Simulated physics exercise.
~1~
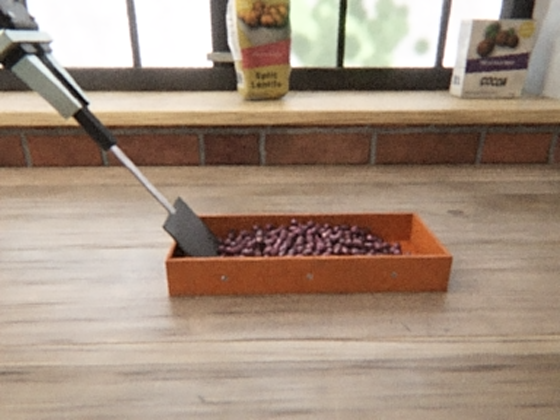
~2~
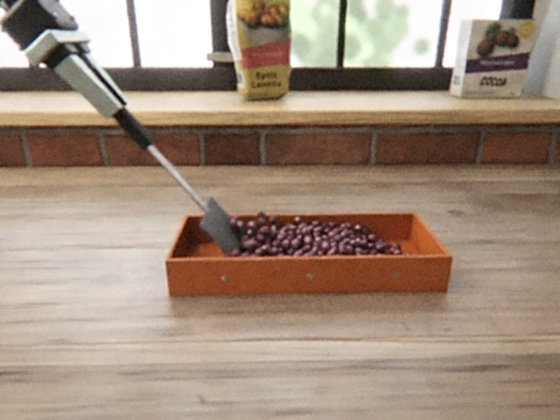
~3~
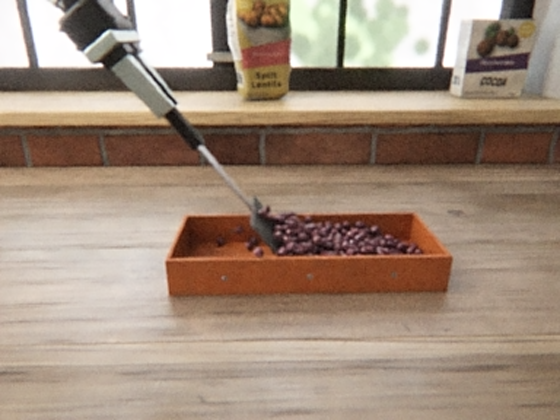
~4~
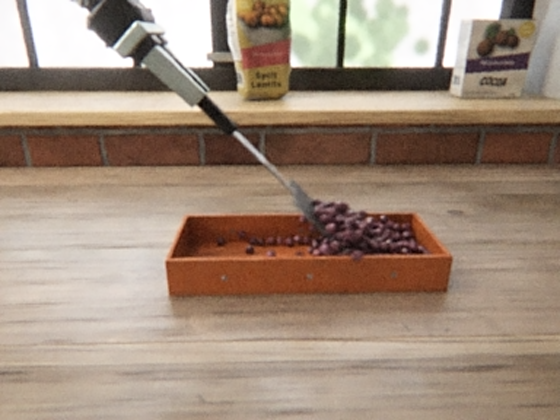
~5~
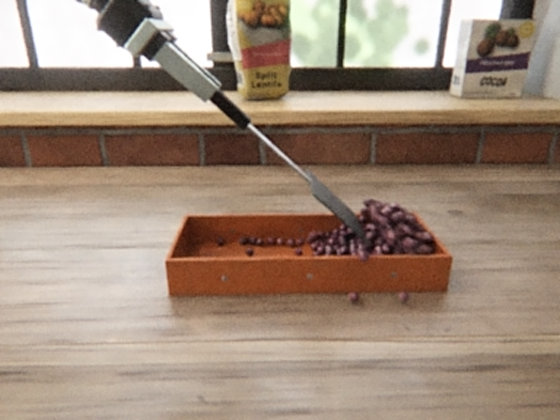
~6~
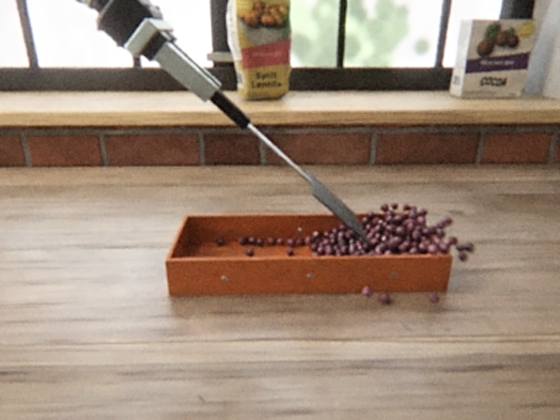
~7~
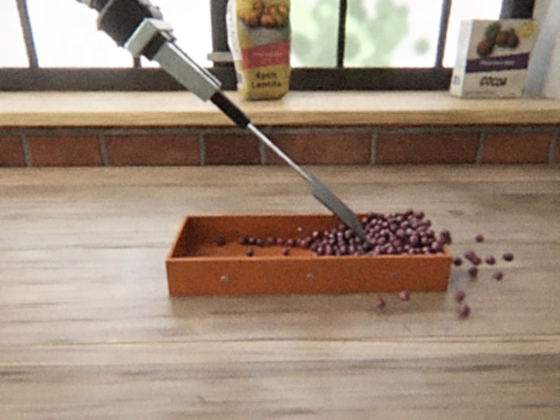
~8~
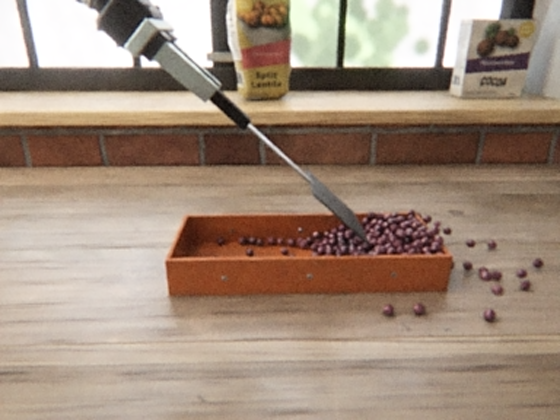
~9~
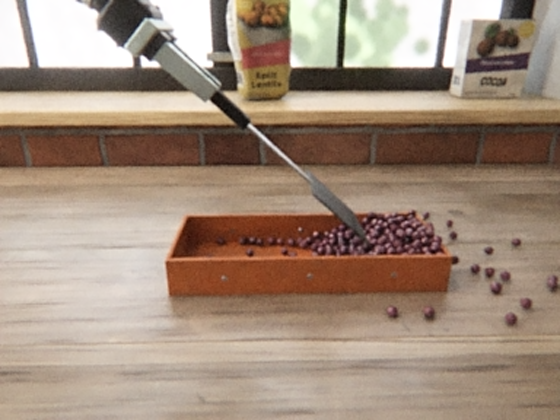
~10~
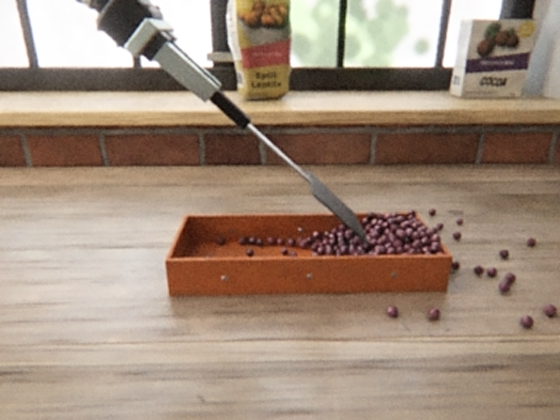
A spatula clamped in a robot arm reaches from the upper left into the left end of a shallow orange trough of dark purple beads, seen from the front and slightly above. The trough rests on a wooden table, with a brick-edged windowsill behind holding a yellow-and-red package and a white-and-purple box. The blade sweeps right, pushing the beads into a steep heap, then stops toward the right end. The heap slumps over the right end and front, and several beads scatter across the table. Most remain piled at the trough's right, beside the still blade.
